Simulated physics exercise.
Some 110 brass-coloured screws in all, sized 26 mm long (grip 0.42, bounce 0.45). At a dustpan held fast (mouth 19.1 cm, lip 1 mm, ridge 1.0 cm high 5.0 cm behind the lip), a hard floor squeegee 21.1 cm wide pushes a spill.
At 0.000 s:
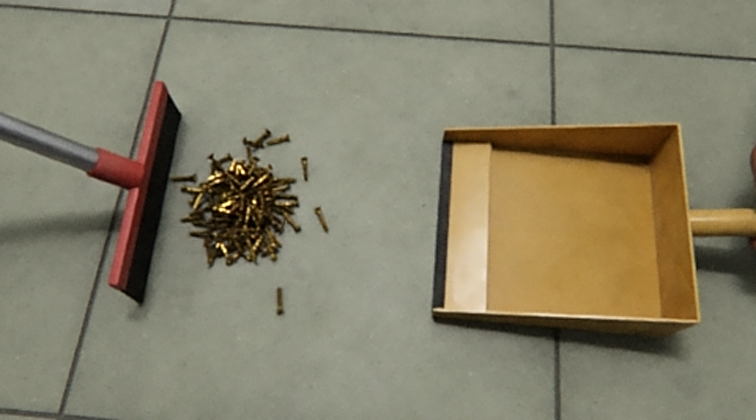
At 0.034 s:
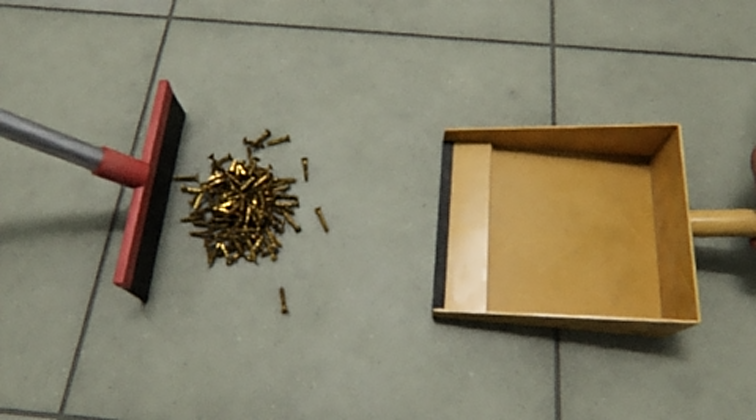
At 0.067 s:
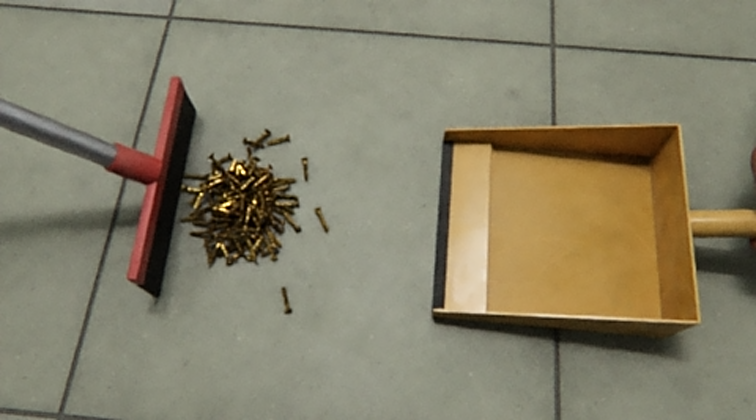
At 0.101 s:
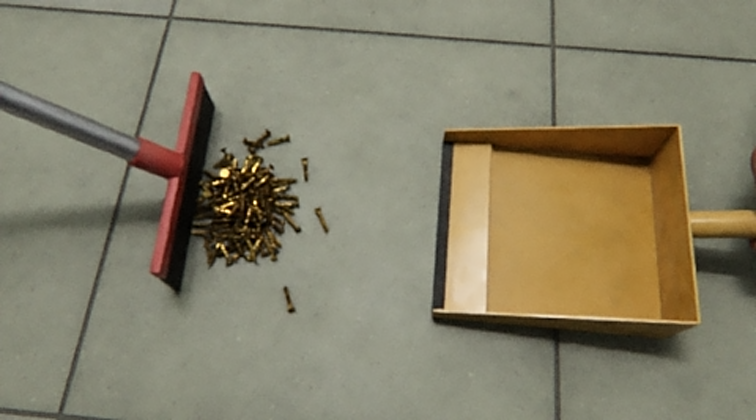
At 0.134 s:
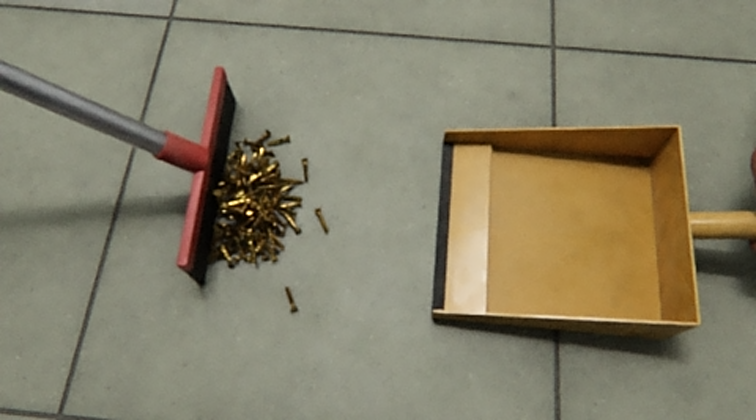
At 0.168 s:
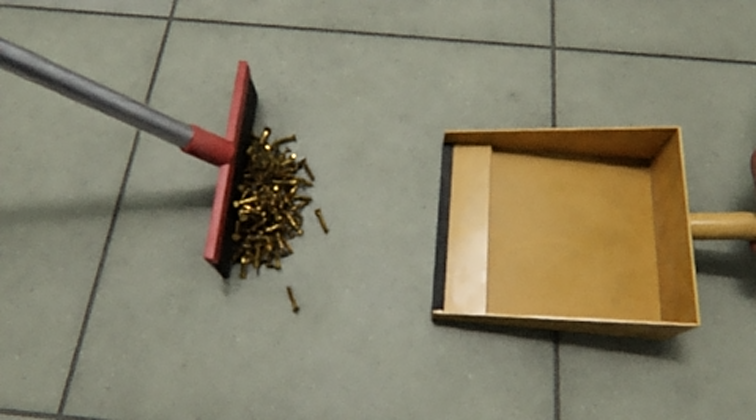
A yellow-tan dustpan with a dark front lip lies on the right of a grey tiled floor, seen from above at an angle by a still camera. A red squeegee with a black blade and grey handle stands at the left, beside a loose pile of brass-coloured screws. The squeegee slides rightward and slightly up, meets the pile and pushes it, bunching the screws together, while the dustpan stays still.
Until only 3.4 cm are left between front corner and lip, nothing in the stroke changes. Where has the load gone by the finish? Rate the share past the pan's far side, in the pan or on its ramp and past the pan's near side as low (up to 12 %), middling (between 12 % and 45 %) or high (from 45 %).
Shares - far side: Middling; pan: Middling; near side: Low.
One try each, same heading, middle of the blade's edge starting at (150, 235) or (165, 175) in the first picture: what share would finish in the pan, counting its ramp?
Roughly 20 % and 15 %.
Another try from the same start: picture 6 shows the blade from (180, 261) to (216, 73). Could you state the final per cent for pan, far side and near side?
That ends as pan 5, far 30, and near 0.
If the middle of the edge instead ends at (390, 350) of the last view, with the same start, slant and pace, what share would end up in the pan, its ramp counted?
Roughly 20 %.
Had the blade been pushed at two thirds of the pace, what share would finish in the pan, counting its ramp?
I'd guess it lands at about 15 per cent.
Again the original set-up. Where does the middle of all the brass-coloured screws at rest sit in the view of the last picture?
Near (438, 171).
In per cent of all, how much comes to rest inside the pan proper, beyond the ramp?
Around 0 in a hundred.
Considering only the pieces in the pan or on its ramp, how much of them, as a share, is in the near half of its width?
About 10 %.
After 0.31 s, middle of the blade 11 cm from the lip; 0 % over the lip, far side 10 %, near side 0 %.
After 0.40 s, middle of the blade 6 cm from the lip; 0 % over the lip, far side 20 %, near side 0 %.
Then, at 0.62 s, middle of the blade 4 cm from the lip; 25 % over the lip, far side 25 %, near side 0 %.
In the end, at 1.3 s, far side 25 %, pan 25 %, near side 0 %, in front of the lip or behind the blade 50 %.
